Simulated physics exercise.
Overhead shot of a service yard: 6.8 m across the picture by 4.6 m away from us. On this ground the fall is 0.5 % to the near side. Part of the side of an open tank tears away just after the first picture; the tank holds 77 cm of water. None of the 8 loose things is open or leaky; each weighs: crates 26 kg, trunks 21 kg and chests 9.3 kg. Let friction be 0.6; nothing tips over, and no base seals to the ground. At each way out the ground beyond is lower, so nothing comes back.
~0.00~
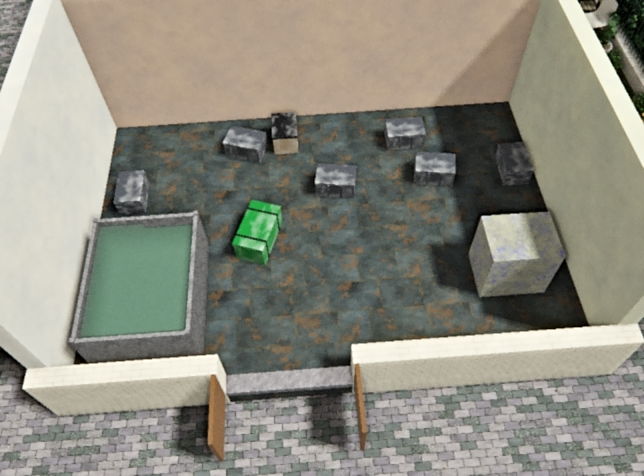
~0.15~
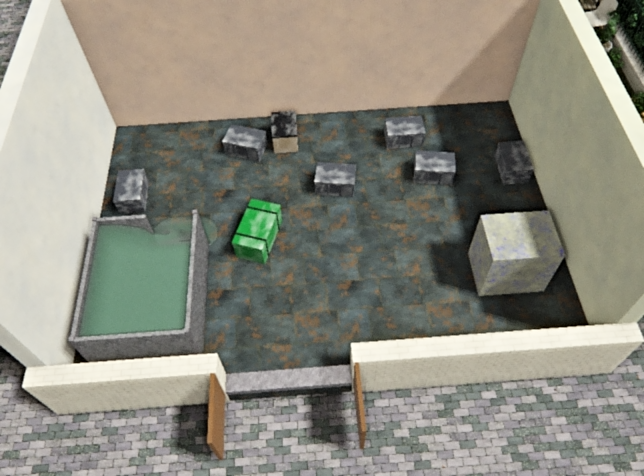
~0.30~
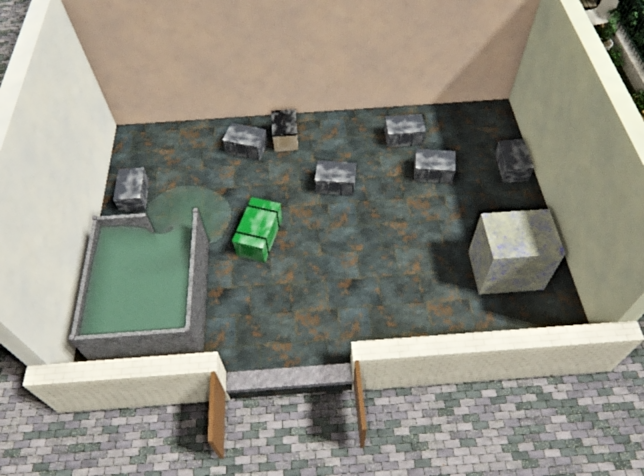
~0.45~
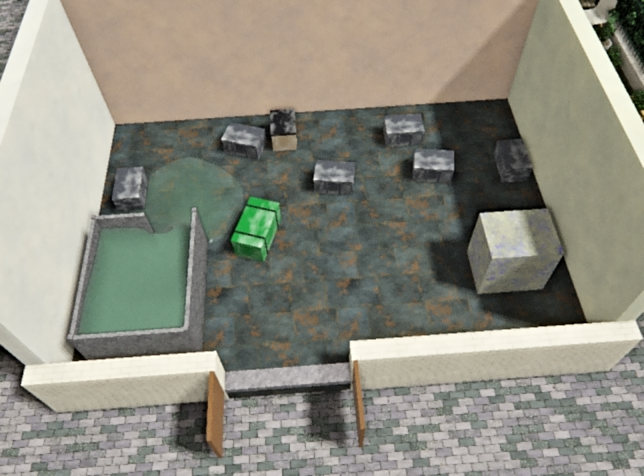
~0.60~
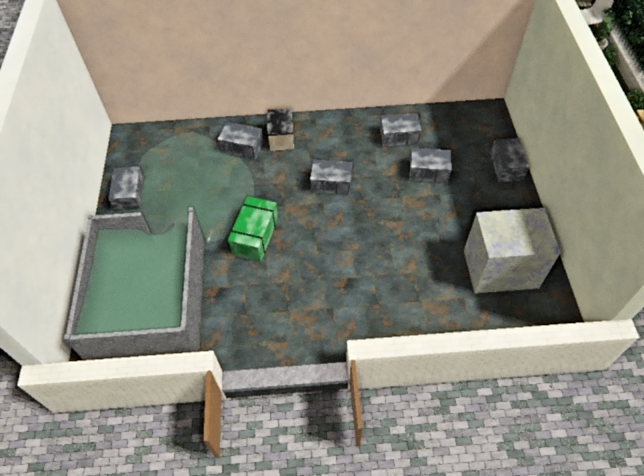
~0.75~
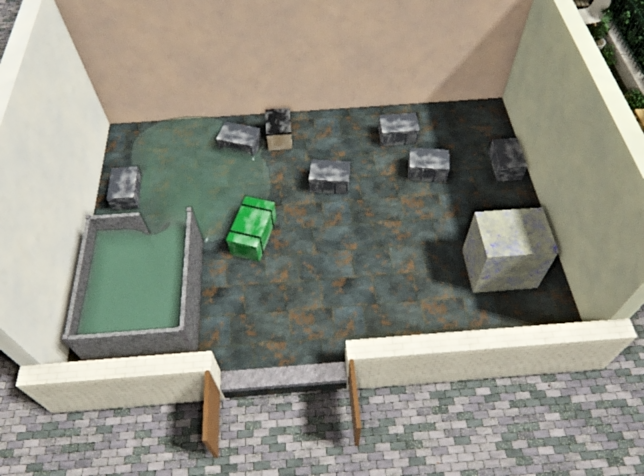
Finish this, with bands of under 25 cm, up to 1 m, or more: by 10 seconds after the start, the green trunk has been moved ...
... under 25 cm.
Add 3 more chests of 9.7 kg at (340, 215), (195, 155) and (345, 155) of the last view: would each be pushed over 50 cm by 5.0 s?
One by one: Below the mark, beyond the mark, beyond the mark.
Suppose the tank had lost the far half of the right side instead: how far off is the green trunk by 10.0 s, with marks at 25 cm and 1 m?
Afterwards the green trunk is carried a long way.
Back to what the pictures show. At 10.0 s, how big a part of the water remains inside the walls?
Somewhere near 98 percent, give or take.
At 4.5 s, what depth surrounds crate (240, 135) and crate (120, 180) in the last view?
9 and 13 cm.
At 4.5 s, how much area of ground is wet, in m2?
Roughly 21 m2.
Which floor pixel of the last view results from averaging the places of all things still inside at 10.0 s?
Averaged position, last view: Near pixel (382, 178).
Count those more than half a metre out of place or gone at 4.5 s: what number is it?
By my reckoning, 3.
After 2.0 s the green trunk is near (251, 221), 0.0 m from its start, aground; 0 of 8 are out; 2 afloat.
After 4.5 s the green trunk is near (251, 221), 0.0 m from its start, aground; 0 of 8 are out; 2 afloat.
After 7.0 s the green trunk is near (251, 221), 0.0 m from its start, aground; 0 of 8 are out; 1 afloat.
After 10.0 s the green trunk is near (251, 221), 0.0 m from its start, aground; 0 of 8 are out; 2 afloat.
